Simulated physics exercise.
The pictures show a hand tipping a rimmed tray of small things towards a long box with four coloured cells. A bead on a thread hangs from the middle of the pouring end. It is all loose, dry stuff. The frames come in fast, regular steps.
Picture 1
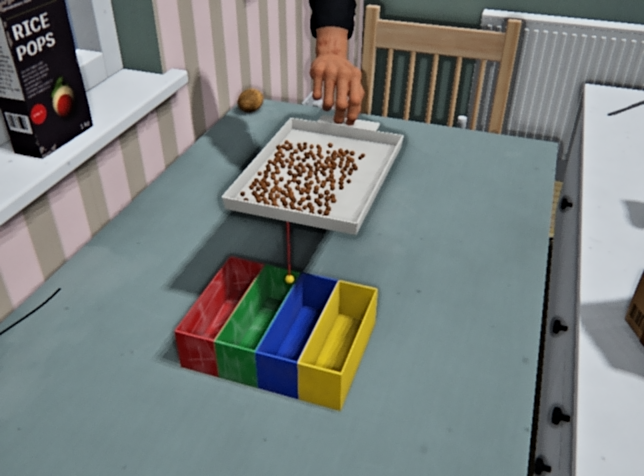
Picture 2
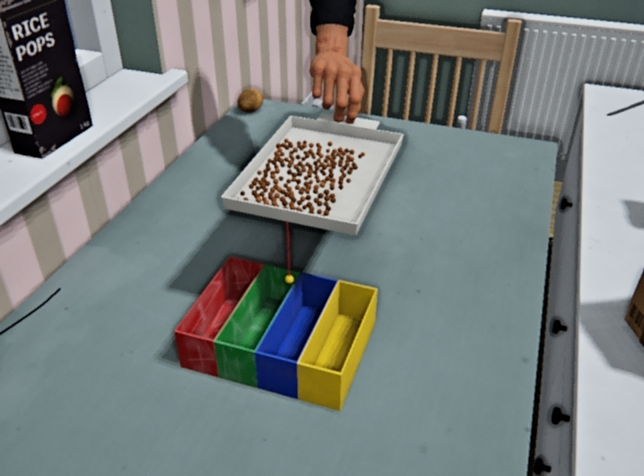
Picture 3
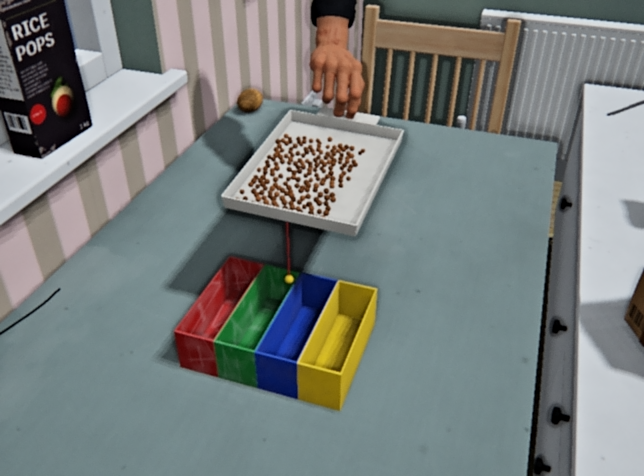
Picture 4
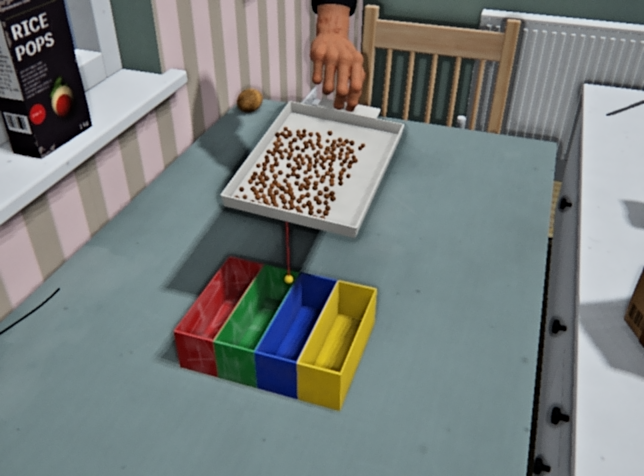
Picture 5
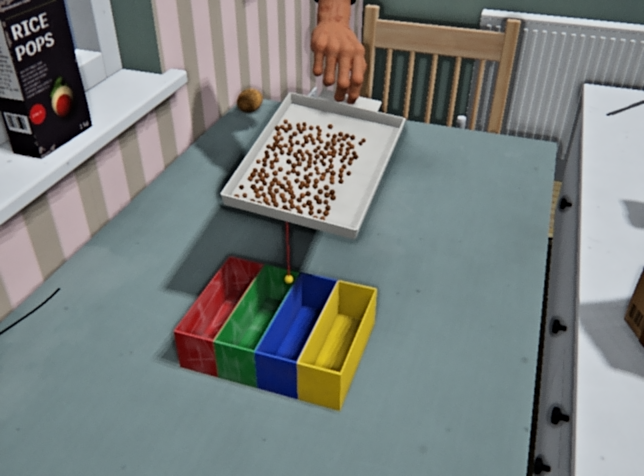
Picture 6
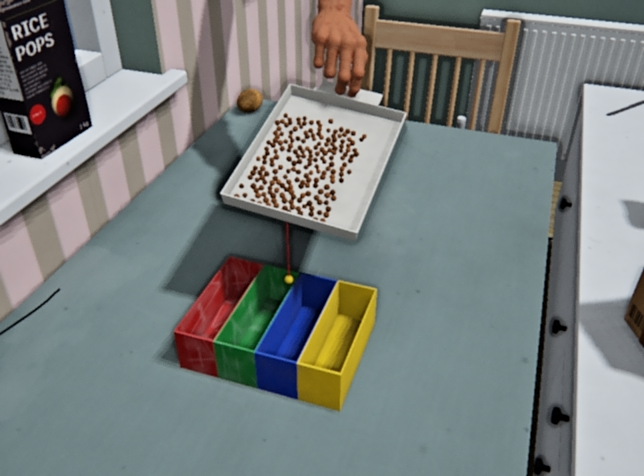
The video shows a hand at the far edge of a white rimmed tray of small brown balls, gradually tilting it slightly toward a box with red, green, blue and yellow cells, while the balls barely shift.
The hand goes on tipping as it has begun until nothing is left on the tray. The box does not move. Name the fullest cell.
The yellow one ends fullest.
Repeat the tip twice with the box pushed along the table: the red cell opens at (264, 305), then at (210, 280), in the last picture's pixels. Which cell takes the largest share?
The first try: Blue. The second: Yellow.
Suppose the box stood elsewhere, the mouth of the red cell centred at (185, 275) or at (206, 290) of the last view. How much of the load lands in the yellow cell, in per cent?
First some 20, then 60 per cent.
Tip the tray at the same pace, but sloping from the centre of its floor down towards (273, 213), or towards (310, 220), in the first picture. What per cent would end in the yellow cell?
In turn 0 and 40 in a hundred.
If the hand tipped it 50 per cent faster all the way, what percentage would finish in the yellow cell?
Close to 60 per cent.
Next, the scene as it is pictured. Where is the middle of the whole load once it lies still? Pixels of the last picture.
At about (338, 344).
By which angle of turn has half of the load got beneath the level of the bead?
Roughly 110°.
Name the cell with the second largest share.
Next in line is the cell in blue.
Soon after the last picture, tray tipped steeply; nearly all on the tray; a stray few falling or outside the box.
A little later, tray tipped right over; nearly all on the tray; a small part in the yellow cell; a stray few falling or outside the box.
Later still, tray tipped past a quarter turn; about two thirds in the yellow cell; about a quarter in the blue cell; a stray few in the green cell; a stray few falling or outside the box.
At rest, tray tipped past a quarter turn; about two thirds in the yellow cell; about a quarter in the blue cell; a stray few in the green cell; none in the red cell; a stray few outside the box.
